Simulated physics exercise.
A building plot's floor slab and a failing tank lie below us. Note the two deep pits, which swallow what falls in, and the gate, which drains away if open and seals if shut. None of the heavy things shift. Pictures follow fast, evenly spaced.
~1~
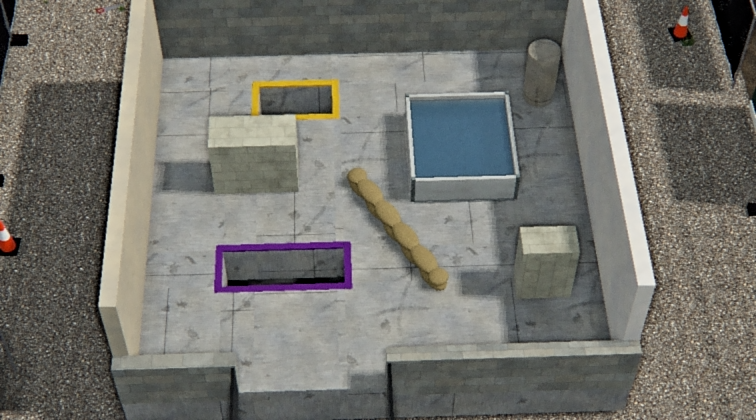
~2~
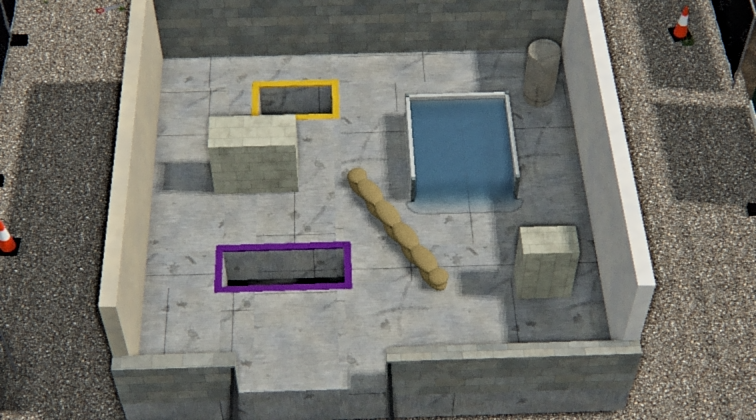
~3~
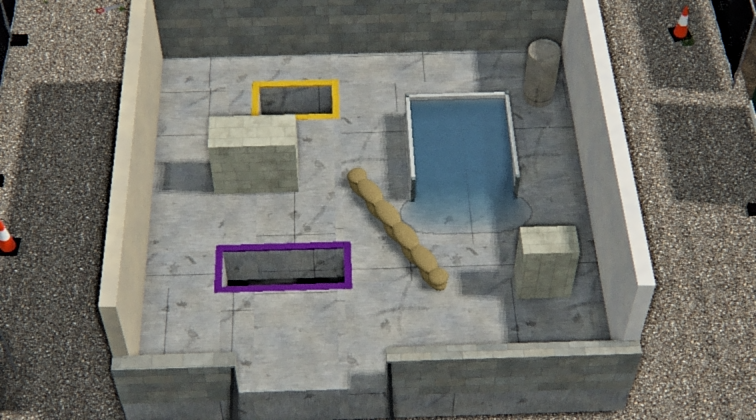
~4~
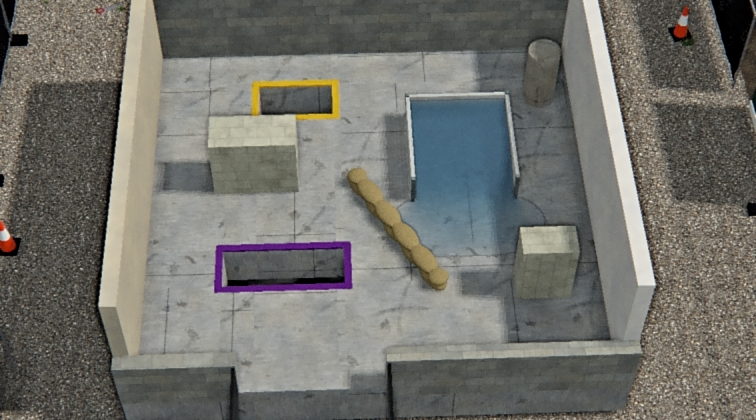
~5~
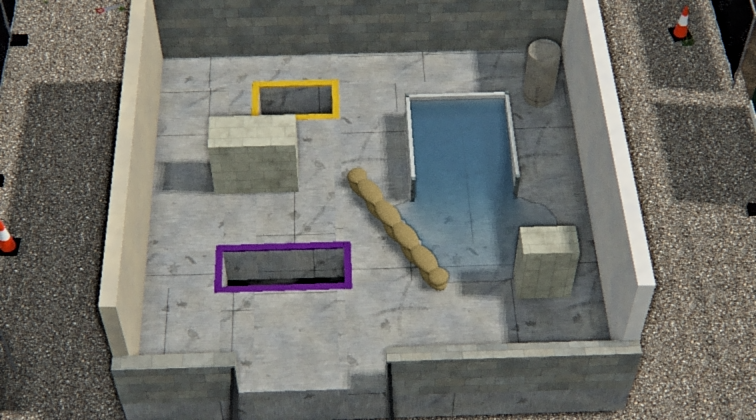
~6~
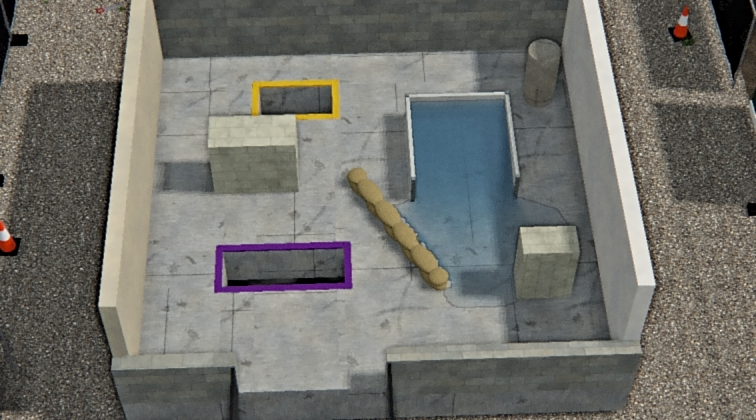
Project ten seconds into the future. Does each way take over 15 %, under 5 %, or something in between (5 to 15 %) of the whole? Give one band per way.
Result: The gate is moderately busy - draining five to fifteen per cent, the yellow pit is nearly idle - draining beneath five per cent, the purple pit is moderately busy - draining five to fifteen per cent.
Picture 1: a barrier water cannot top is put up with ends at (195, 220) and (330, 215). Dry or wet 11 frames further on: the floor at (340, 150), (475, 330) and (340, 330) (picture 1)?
One after the other: No water, awash, no water.
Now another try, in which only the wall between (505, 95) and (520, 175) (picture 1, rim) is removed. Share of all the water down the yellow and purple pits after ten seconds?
Estimates in per cent: Yellow 10, purple 2.
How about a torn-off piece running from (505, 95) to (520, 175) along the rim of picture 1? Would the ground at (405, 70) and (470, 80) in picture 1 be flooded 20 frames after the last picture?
Result, point by point: Inundated; inundated.
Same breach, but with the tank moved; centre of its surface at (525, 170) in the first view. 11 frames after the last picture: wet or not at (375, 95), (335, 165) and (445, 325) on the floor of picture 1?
Okay, first one high and dry, second one high and dry, last one got wet.
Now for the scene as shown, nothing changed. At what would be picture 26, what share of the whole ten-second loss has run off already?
It comes to around 0 per cent.
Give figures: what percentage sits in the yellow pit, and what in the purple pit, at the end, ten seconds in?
First 2 %, then 6 %.
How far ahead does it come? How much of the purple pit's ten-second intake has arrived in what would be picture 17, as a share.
Roughly 0 percent.
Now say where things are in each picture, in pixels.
In the first frame, the water tank at (461, 138) is whole and still.
In the second frame, the front is at (517, 204), out from the gap at (464, 191).
In the third frame, water pours out at (464, 192) and has run to (526, 215).
In the fourth frame, water pours out at (464, 193) and has run to a hidden place.
In the fifth frame, water pours out at (464, 193) and has run to (515, 272).
In the sixth frame, the front is at (499, 301), out from the gap at (464, 193).
A moment on, water covers 15 % of the floor; the gate 0 %, the yellow pit 0 %, the purple pit 0 %.
Next, water covers 20 % of the floor; the gate 0 %, the yellow pit 0 %, the purple pit 0 %.
Then, water covers 40 % of the floor; the gate 0 %, the yellow pit 0 %, the purple pit 0 %.
Later, water covers 55 % of the floor; the gate 3 %, the yellow pit 0 %, the purple pit 3 %.
In the end, water covers 70 % of the floor; the gate 7 %, the yellow pit 2 %, the purple pit 7 %.
